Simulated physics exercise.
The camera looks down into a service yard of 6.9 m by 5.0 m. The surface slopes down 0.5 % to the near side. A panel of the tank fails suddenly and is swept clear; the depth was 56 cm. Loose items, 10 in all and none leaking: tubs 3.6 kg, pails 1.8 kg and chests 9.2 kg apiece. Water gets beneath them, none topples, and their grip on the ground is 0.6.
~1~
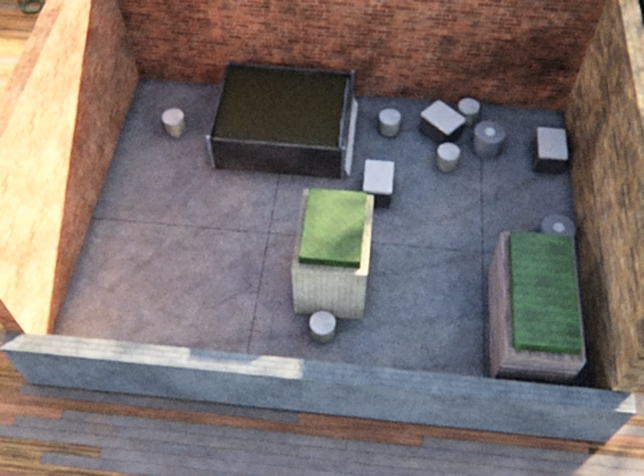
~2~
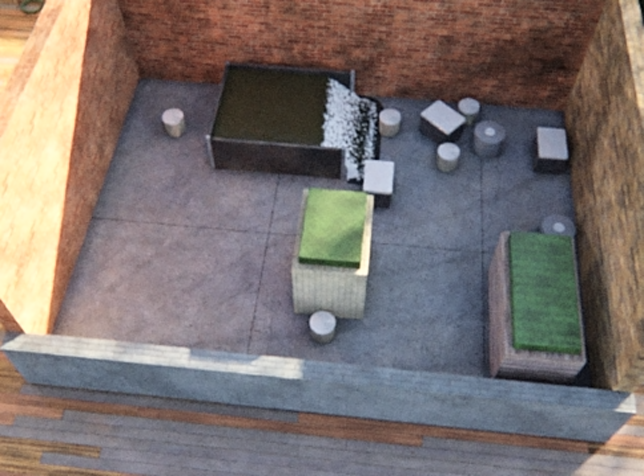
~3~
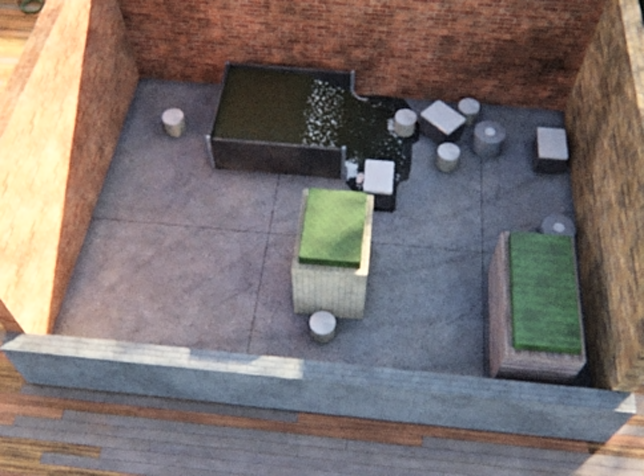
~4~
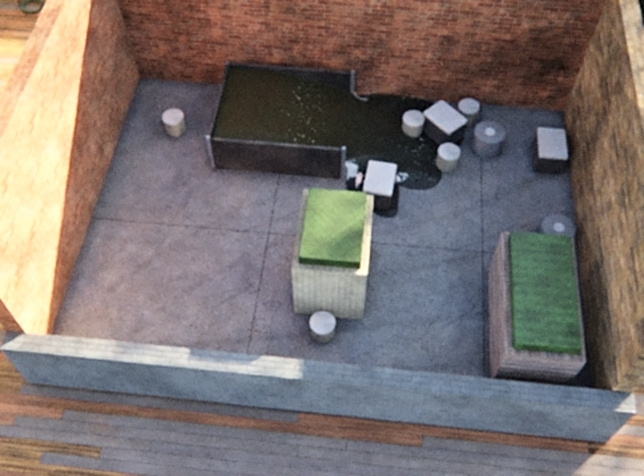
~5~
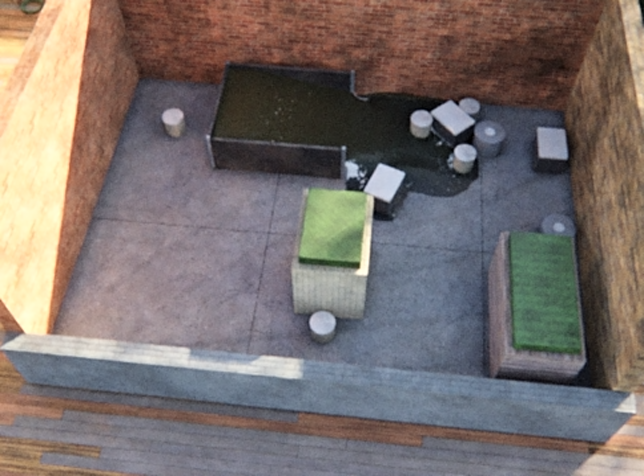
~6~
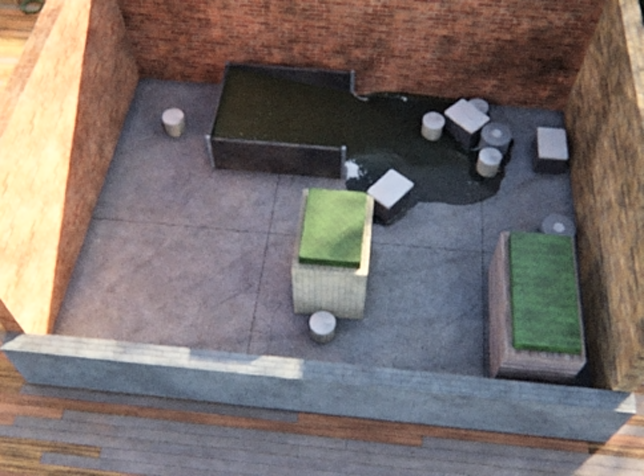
At the start, dark water fills a tank by the back brick wall of a yard scattered with pails and chests. Foaming water bursts from the tank's right side and spreads rightward across the floor, then nearby pails and chests shift to the right, some turning, while the grass-topped blocks stay still.
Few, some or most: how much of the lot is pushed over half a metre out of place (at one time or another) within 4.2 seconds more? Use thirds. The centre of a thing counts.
It is two thirds or above.
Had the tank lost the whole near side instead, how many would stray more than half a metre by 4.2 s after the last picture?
In that case 2 of them.
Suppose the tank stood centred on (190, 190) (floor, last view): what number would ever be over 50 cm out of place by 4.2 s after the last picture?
Then 6.
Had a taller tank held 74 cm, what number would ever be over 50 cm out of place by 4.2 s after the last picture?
In that case 8 of them.
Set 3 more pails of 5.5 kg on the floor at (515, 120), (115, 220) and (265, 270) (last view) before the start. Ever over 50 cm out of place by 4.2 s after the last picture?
In turn: Past it, less, less.
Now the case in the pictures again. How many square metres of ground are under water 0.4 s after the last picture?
About 10.0 m2.
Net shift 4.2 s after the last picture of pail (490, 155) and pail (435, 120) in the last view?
In that order: 200 cm, 250 cm.
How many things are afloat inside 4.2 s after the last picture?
8 of them.
Then, 0.4 s after the last picture 6 of 10 are over 50 cm from their spots; 2 afloat.
Then, 1.5 s after the last picture 6 of 10 are over 50 cm from their spots; 7 afloat.
Then, 2.8 s after the last picture 7 of 10 are over 50 cm from their spots; 7 afloat.
Then, 4.2 s after the last picture 7 of 10 are over 50 cm from their spots, and 7 have been at some point; 8 afloat.
